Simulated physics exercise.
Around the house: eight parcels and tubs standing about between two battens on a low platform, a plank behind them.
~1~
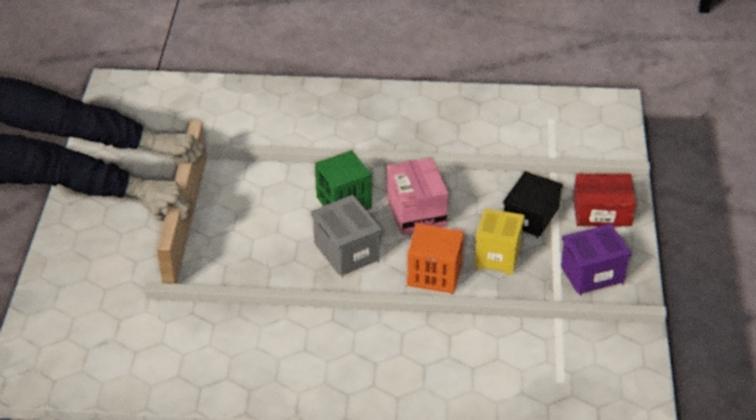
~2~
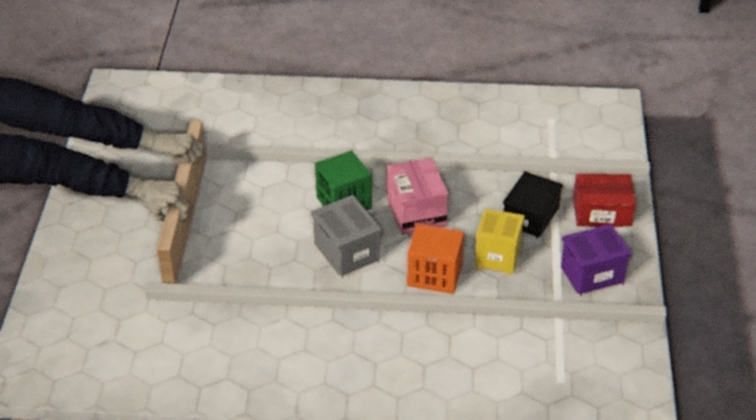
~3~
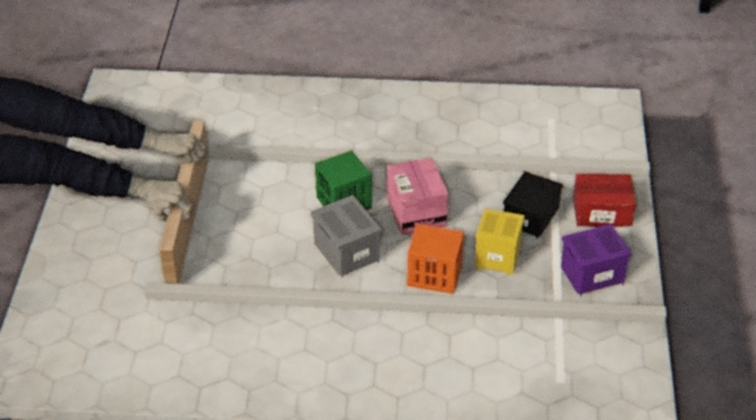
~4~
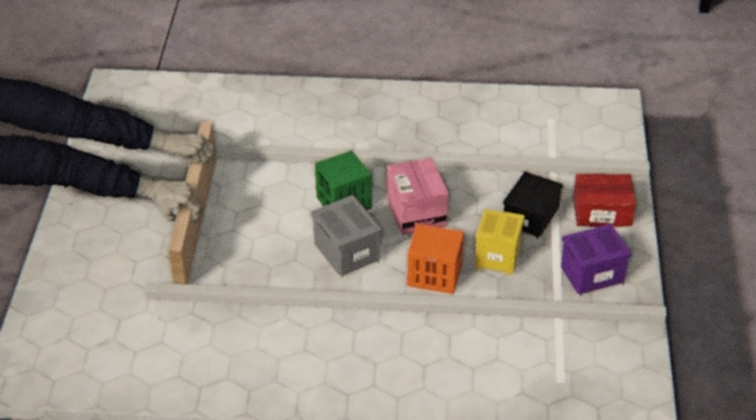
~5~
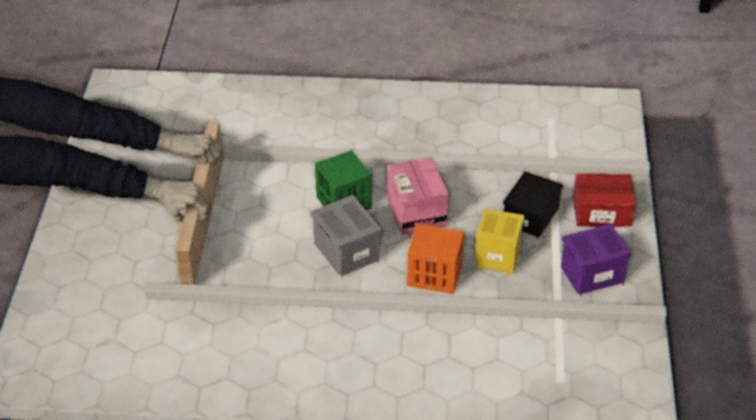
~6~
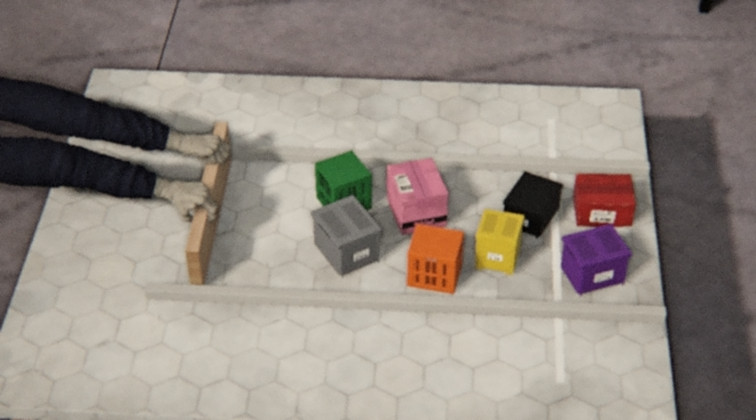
Two gloved hands on dark-sleeved arms push a wooden plank slowly and slightly to the right across a low, pale platform of hexagonal tiles, seen from above at an angle. Between two battens stand green, grey, pink, orange, yellow, black, red and purple containers, the last two beyond a pale line at the right. The plank touches none of them, and they and the camera stay still.
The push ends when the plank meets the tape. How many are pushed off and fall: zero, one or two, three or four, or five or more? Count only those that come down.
Here the number that fall off is three or four.
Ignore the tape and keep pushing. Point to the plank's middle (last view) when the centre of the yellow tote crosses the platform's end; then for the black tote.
Its middle is around (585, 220) and around (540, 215).
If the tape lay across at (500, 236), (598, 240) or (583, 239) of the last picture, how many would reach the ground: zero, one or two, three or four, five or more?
One after another: Either one or two; at least five; three or four.
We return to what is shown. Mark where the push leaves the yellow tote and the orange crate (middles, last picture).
The yellow tote stops around (628, 241); the orange crate around (634, 275).
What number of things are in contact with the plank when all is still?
In contact: 2.
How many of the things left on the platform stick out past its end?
Overhanging: 0.
Soon after, none off yet; red parcel at rest near (604, 200); purple tote at rest near (594, 260); black tote at rest near (532, 205).
At rest, the number that fall off is three or four; fallen, black tote, purple tote and red parcel.
